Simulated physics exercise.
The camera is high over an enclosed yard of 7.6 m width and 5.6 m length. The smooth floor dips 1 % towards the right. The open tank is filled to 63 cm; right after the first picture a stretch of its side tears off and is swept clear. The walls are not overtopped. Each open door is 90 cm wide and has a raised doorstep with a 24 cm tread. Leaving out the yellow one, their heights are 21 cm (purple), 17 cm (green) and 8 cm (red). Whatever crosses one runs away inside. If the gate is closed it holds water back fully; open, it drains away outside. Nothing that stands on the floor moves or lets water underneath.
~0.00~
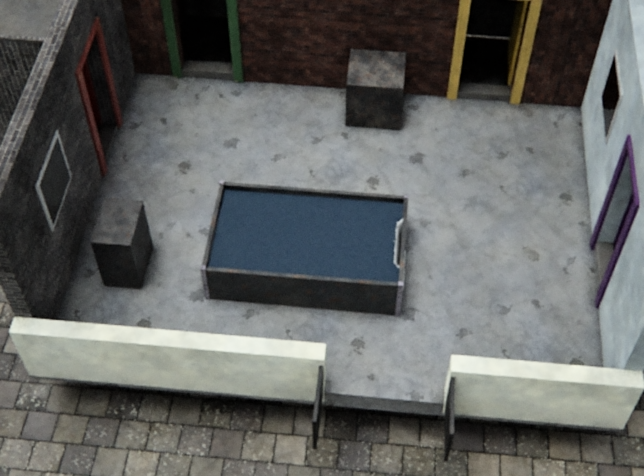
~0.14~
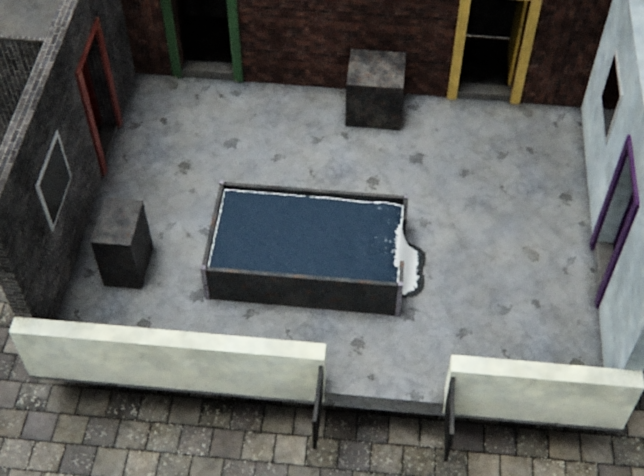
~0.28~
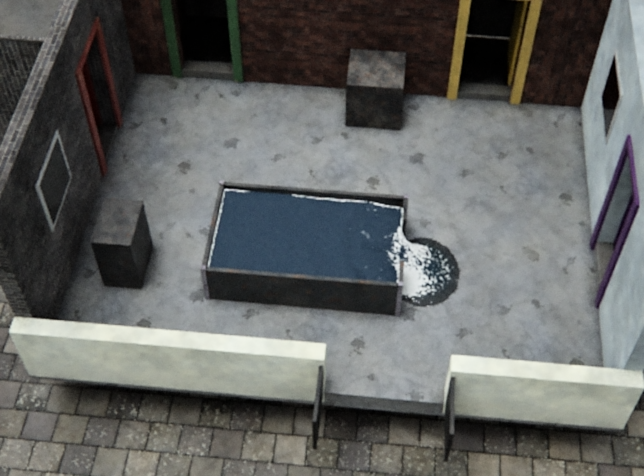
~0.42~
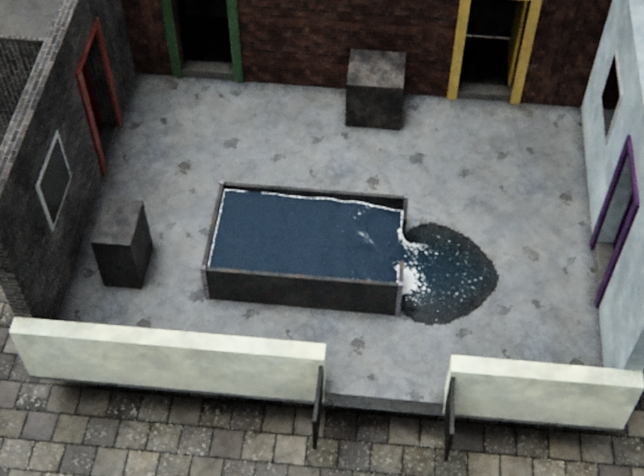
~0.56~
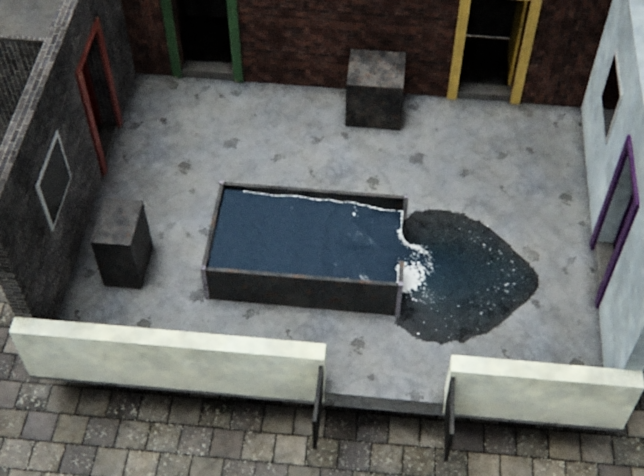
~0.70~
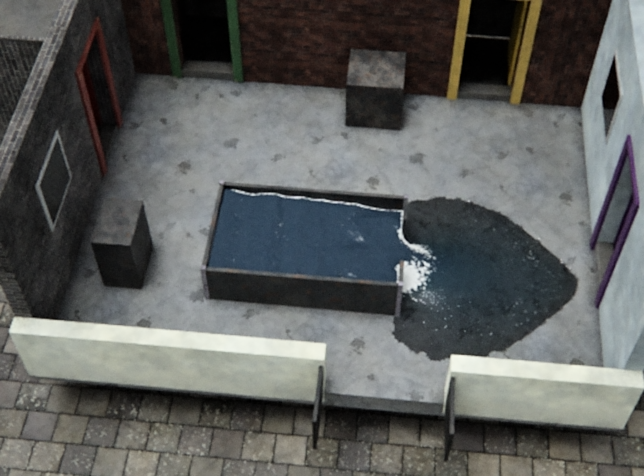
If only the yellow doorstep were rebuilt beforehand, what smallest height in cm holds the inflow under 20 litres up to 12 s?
It would have to be roughly 9 cm high.
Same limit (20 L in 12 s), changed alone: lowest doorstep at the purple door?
About 21 cm at purple.
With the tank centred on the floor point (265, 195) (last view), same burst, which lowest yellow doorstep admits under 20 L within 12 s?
About 8.5 cm.
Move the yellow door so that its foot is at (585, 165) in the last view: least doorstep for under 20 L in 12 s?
About 10.0 cm.
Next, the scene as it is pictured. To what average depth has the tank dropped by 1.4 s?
Some 48 cm.
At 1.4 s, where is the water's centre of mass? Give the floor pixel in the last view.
At about (358, 266).
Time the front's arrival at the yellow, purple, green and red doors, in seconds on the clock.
Arrival: Yellow 3.0 s, purple 0.8 s, green 9.0 s, red 11.5 s.
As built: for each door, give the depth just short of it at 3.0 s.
In cm: Yellow 1, purple 24, green 0, red 0.
After 1.4 s water covers 25 % of the floor, deepest (36 cm) near (409, 265); it has not reached the yellow door.
After 3.0 s water covers 30 % of the floor, deepest (28 cm) near (597, 312); it has not reached the yellow door.
After 12.0 s water covers 90 % of the floor, deepest (16 cm) near (604, 390); 10 cm at the yellow door, 0 litres in over its 14 cm doorstep.
At the yellow door as built, the water arrived by 3.1 s and peaked near 12 cm at 6.6 s.
With a doorstep of 7.5 cm, 49 litres would have come in within the 12 s; with 10.5 cm, 7 litres. So under 20 litres takes about 9 cm.
